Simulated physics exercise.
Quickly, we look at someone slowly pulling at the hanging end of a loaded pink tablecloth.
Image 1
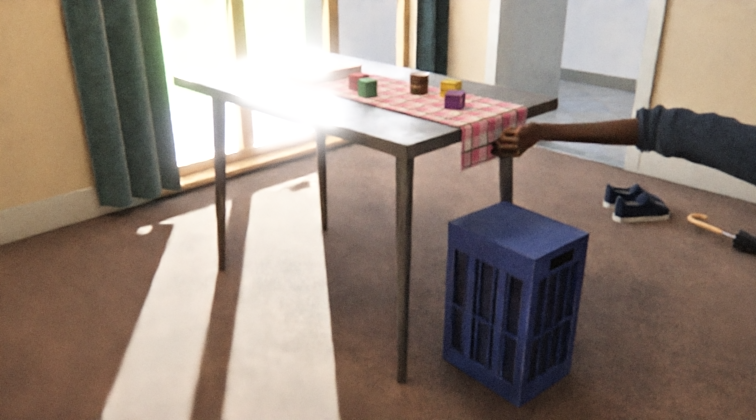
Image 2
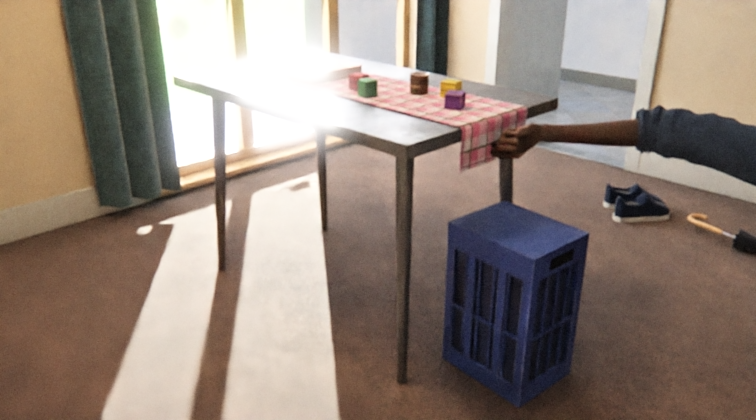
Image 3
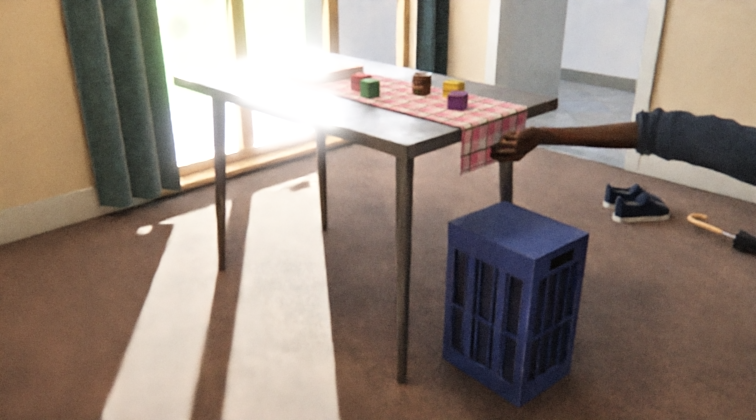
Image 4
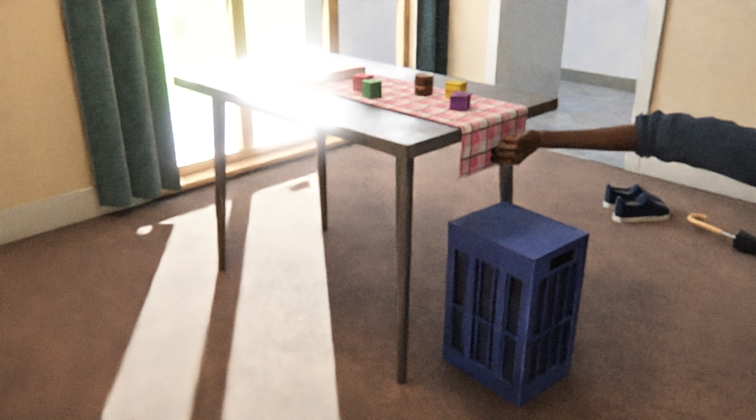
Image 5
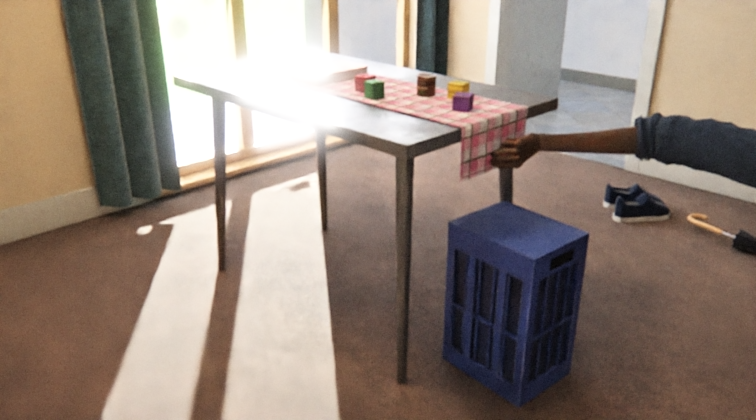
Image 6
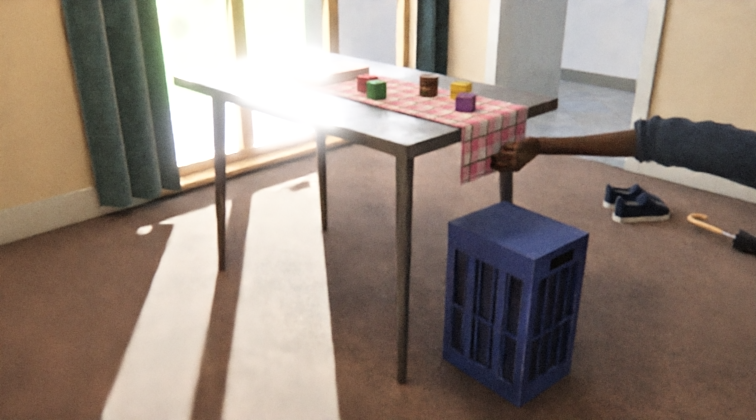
The footage shows a hand at the right slowly pulling down the hanging end of a pink checked cloth on a table, and the small coloured cubes and brown pot on it shift slightly to the right with it.
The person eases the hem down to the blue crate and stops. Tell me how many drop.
The count that drop is one.
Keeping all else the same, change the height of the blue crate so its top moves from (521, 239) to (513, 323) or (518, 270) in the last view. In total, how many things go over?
For the first height 4, for the second 2.
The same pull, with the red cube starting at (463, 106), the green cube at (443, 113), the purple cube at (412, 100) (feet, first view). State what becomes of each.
Here's how it goes: The red cube leaves the top, the green cube leaves the top and the purple cube remains in place.
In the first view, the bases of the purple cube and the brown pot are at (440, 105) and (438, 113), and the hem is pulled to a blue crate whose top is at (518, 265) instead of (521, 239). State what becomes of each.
Result - the purple cube comes off, and the brown pot comes off.
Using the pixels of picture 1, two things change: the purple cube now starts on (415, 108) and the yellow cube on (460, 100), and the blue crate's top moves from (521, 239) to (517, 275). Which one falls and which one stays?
So the purple cube leaves, and the yellow cube leaves.
Soon after, hem near (492, 200); all still up.
After that, hem on the crate; purple cube gone.
In the end, hem on the crate; purple cube gone. It carries off one.
